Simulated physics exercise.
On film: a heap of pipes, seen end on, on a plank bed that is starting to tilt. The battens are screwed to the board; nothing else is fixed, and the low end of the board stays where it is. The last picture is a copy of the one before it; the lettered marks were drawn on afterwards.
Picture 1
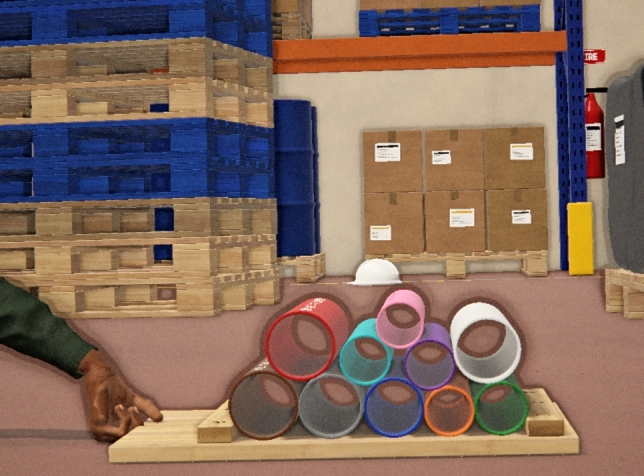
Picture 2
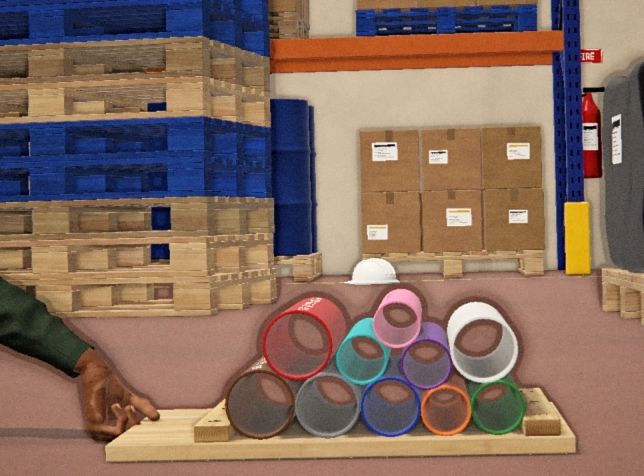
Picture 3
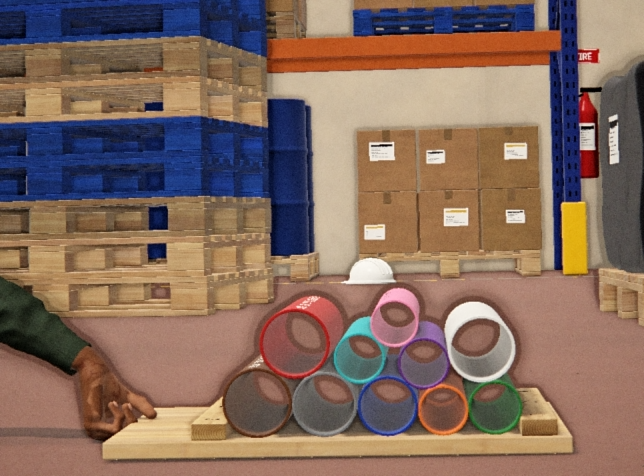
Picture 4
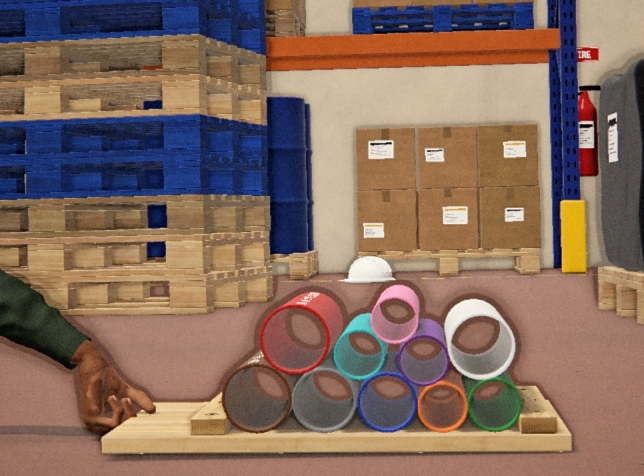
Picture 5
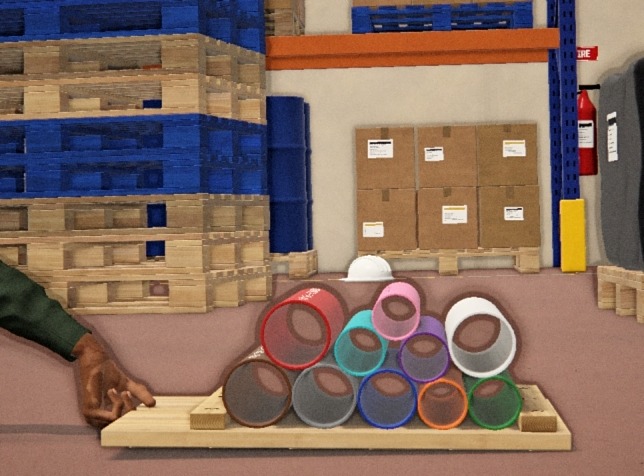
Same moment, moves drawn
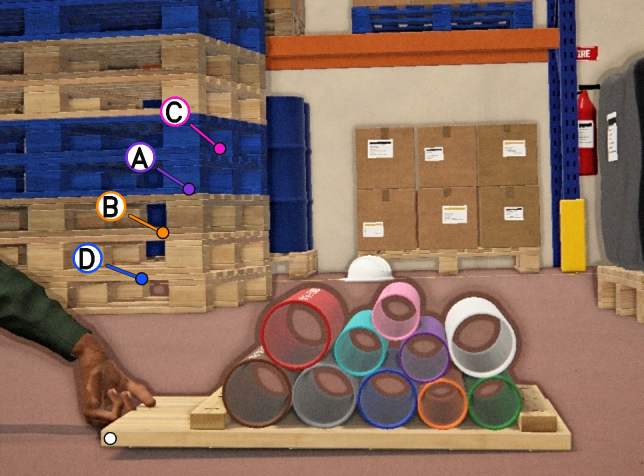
The footage shows colored pipes, seen end on, heaped between battens on a plank bed in a warehouse, a hand resting at its left end; the view shifts very slightly while the pipes show almost no movement.
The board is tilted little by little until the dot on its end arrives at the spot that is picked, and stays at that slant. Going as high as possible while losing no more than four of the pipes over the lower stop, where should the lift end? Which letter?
Lift it to D and no more.
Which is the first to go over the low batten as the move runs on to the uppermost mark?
It is the white one.
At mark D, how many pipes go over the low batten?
It comes to three.
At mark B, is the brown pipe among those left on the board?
The brown pipe: Yes.
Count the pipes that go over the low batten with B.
It comes to five.
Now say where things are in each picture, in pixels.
Brown pipe (263, 405); grey pipe (331, 407); blue pipe (394, 408), in the first picture.
Blue pipe (391, 407); orange pipe (447, 411), in the second picture.
Board (344, 421); purple pipe (424, 363), in the third picture.
Board (343, 417); brown pipe (257, 398); grey pipe (325, 400), in the fourth picture.
Board (343, 413); brown pipe (257, 393); grey pipe (325, 397), in the fifth picture.
On the marked copy, A at (189, 189); B at (163, 232); C at (220, 149); D at (141, 279); the white dot at (110, 438).
Following D. Soon after the start, board at 15°.
Later, board at 22°.
In the end, board at 22°, three over the low batten (purple, white, pink).
As for the rest, A five over the low batten; B five over the low batten; C five over the low batten.
